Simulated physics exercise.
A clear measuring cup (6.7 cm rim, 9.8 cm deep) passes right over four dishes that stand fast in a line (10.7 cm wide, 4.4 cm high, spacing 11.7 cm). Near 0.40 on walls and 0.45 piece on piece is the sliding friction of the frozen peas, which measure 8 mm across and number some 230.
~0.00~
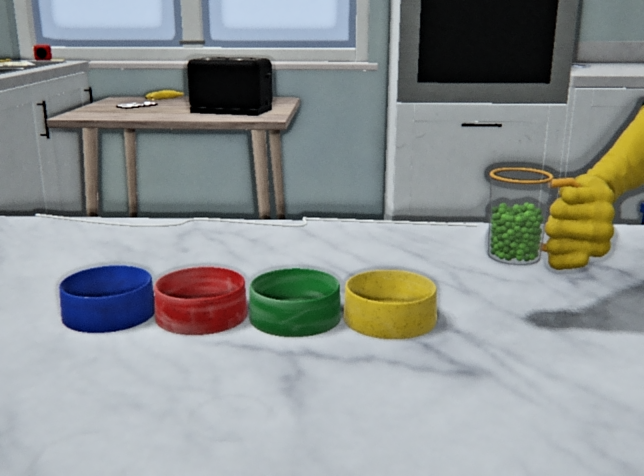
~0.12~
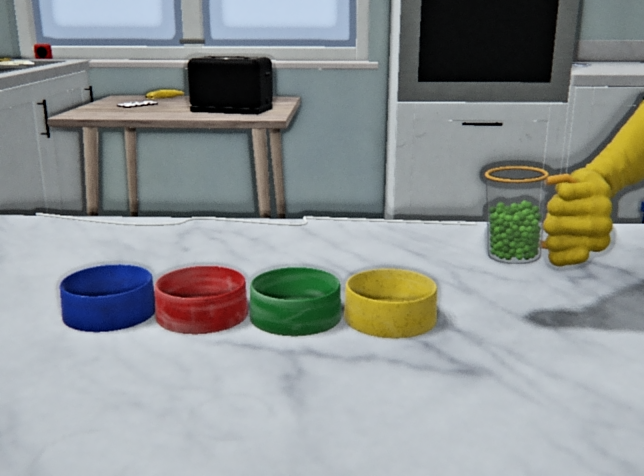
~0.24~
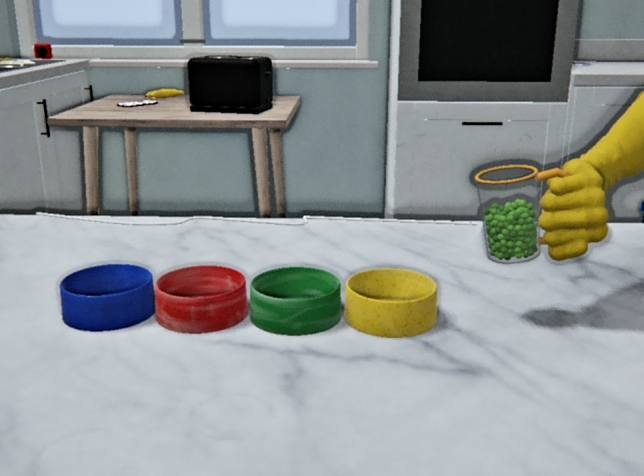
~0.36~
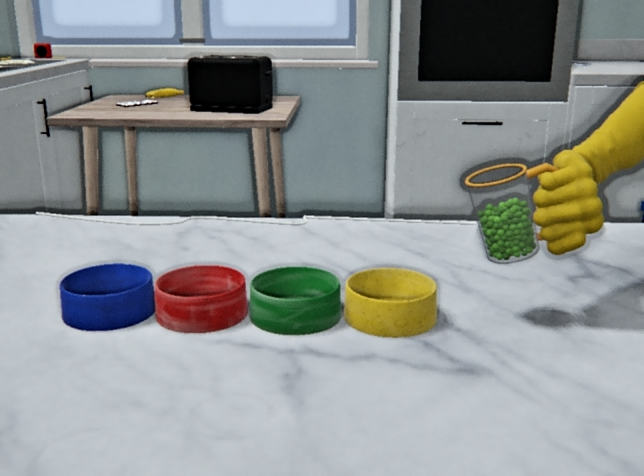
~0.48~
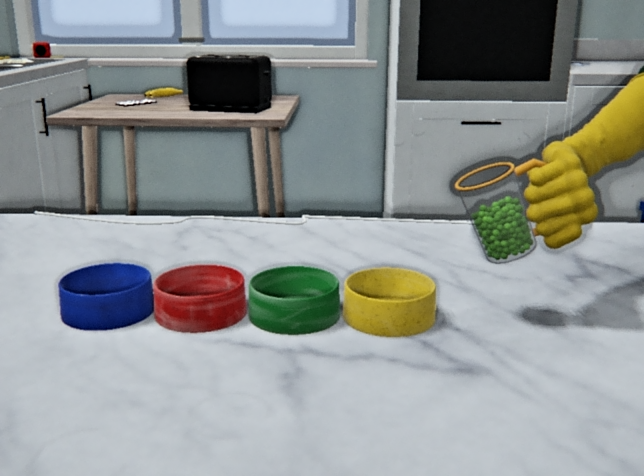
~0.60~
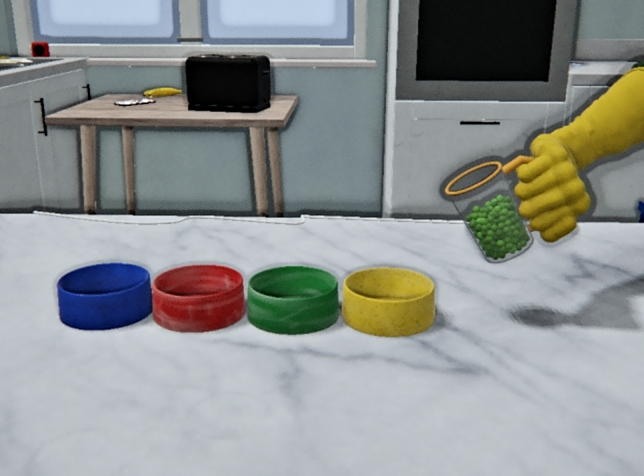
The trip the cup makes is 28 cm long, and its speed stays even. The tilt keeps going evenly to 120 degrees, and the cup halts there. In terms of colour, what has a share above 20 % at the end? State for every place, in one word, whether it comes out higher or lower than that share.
Red dish: Lower, blue dish: Lower, green dish: Lower, yellow dish: Higher, counter: Lower.
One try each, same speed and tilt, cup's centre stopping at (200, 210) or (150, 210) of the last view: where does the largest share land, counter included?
First try: Yellow; second try: Yellow.
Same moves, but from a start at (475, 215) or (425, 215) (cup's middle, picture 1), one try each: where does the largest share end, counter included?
The winner: Green; green.
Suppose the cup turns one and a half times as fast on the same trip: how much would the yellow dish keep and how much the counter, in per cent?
The yellow dish 100, the counter 0.
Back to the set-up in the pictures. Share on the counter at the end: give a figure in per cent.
Roughly 5 in a hundred.
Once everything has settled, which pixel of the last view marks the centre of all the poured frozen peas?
Roughly pixel (376, 305).
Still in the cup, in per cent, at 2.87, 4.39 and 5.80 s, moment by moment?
One after the other: 0, 0, 0 in a hundred.
Then, at 2.87 s, tilt 120 degrees; cup holds 0 %, green 5 %, yellow 95 %.
Then, at 4.39 s, tilt 120 degrees; cup holds 0 %, green 5 %, yellow 95 %.
Then, at 5.80 s, tilt 120 degrees; cup holds 0 %, green 5 %, yellow 95 %.
By 6.1 s all is still; red 0 %, blue 0 %, green 5 %, yellow 95 %, counter 5 %.
